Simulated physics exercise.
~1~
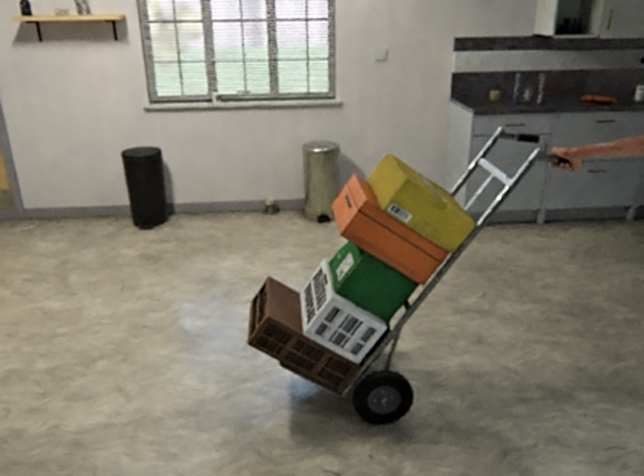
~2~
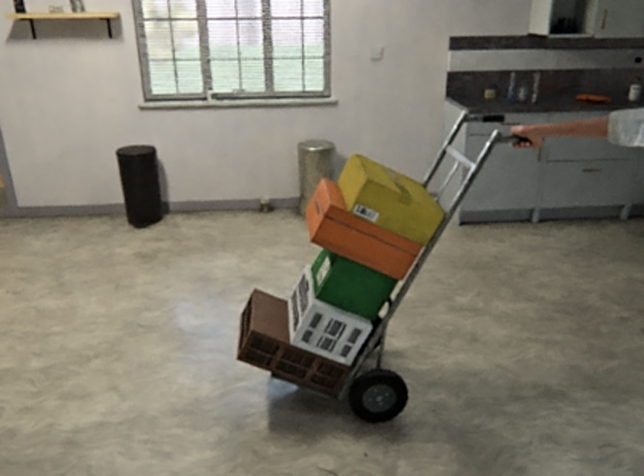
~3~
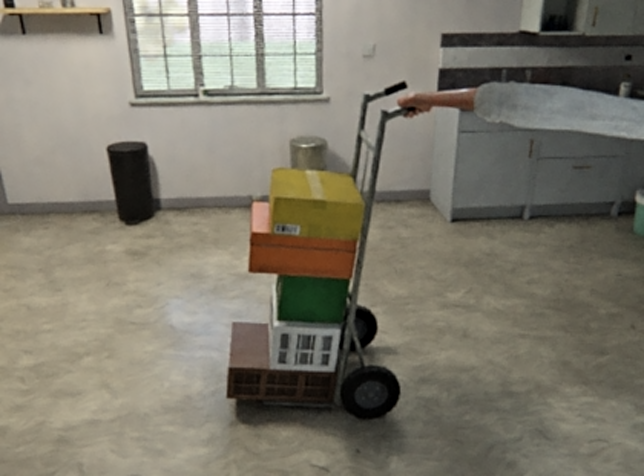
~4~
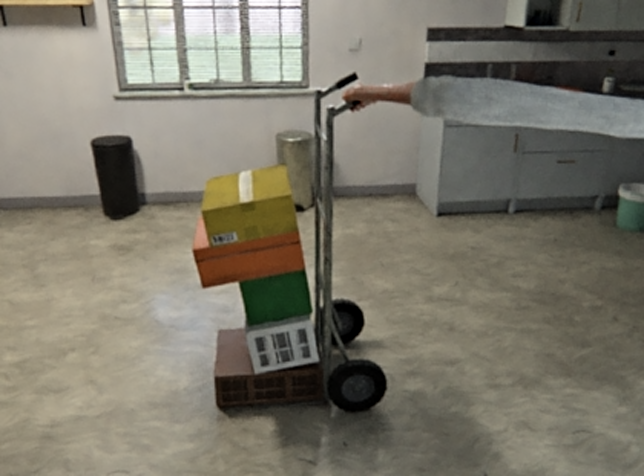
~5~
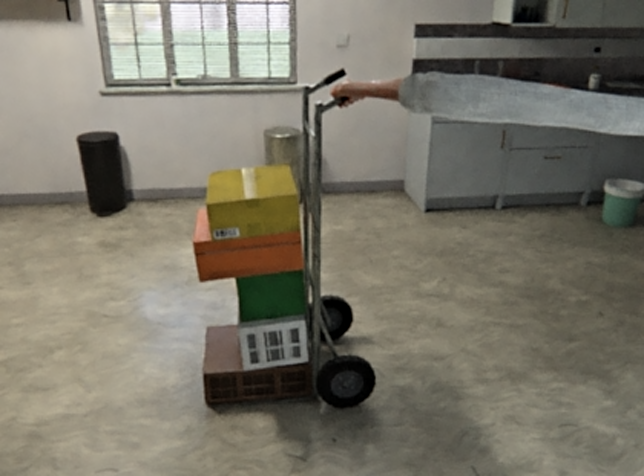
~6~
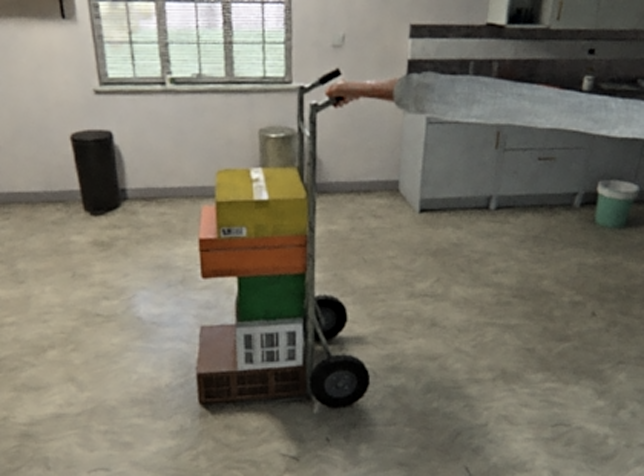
Kitchen area, a hand tipping a loaded hand truck upright, its stacked boxes rocking forward, then settling back, still stacked.
